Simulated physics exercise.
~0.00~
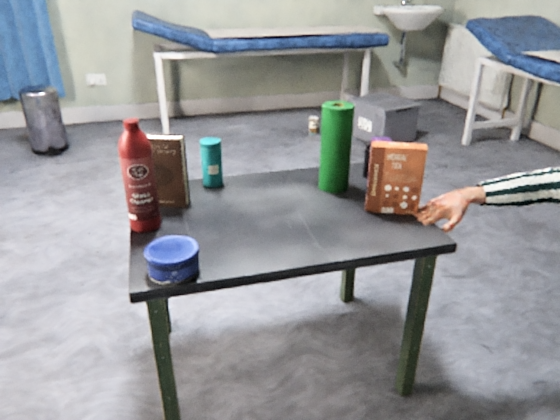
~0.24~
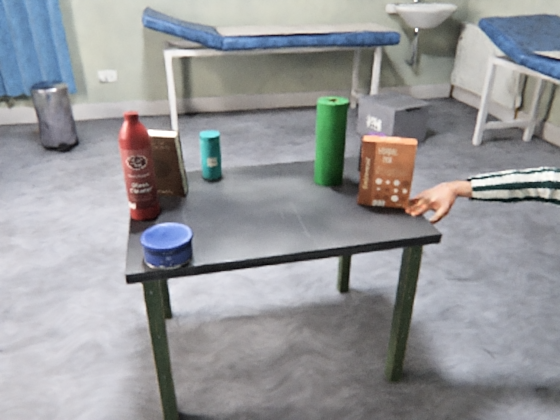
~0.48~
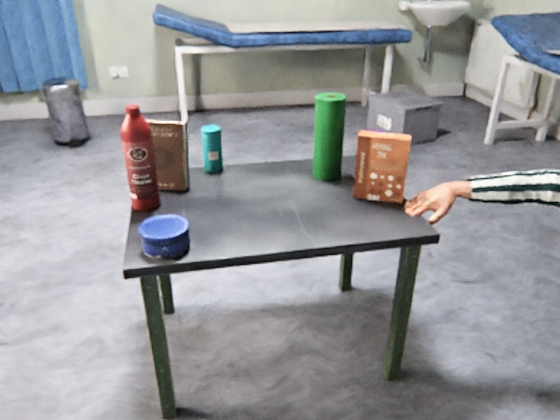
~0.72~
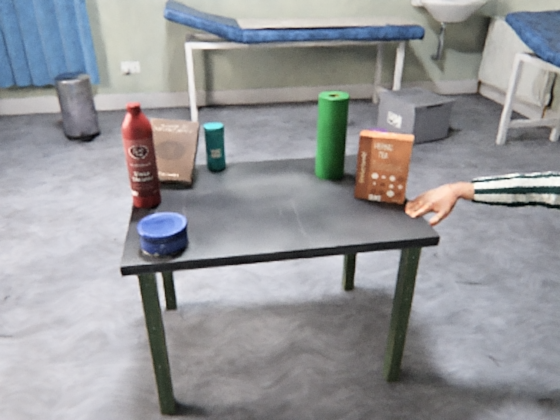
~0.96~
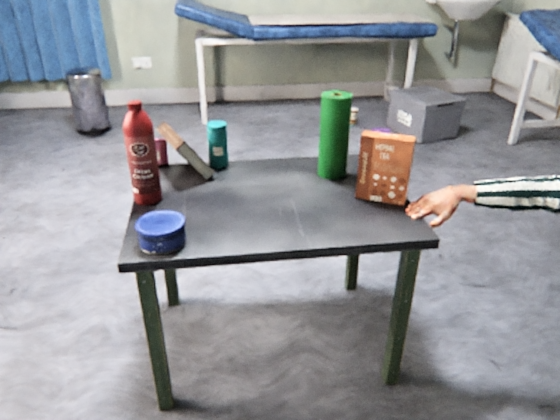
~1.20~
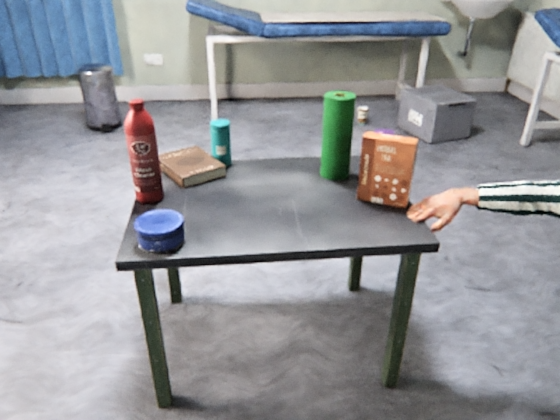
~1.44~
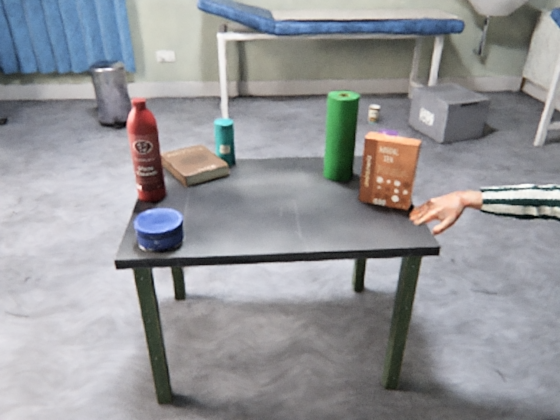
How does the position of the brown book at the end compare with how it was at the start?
At the start the brown book stands upright behind the red bottle. By the end it is lying on its side on the table.
Brown book leaning, then toppling onto its side on a small table held by a hand, while red bottle stays upright.
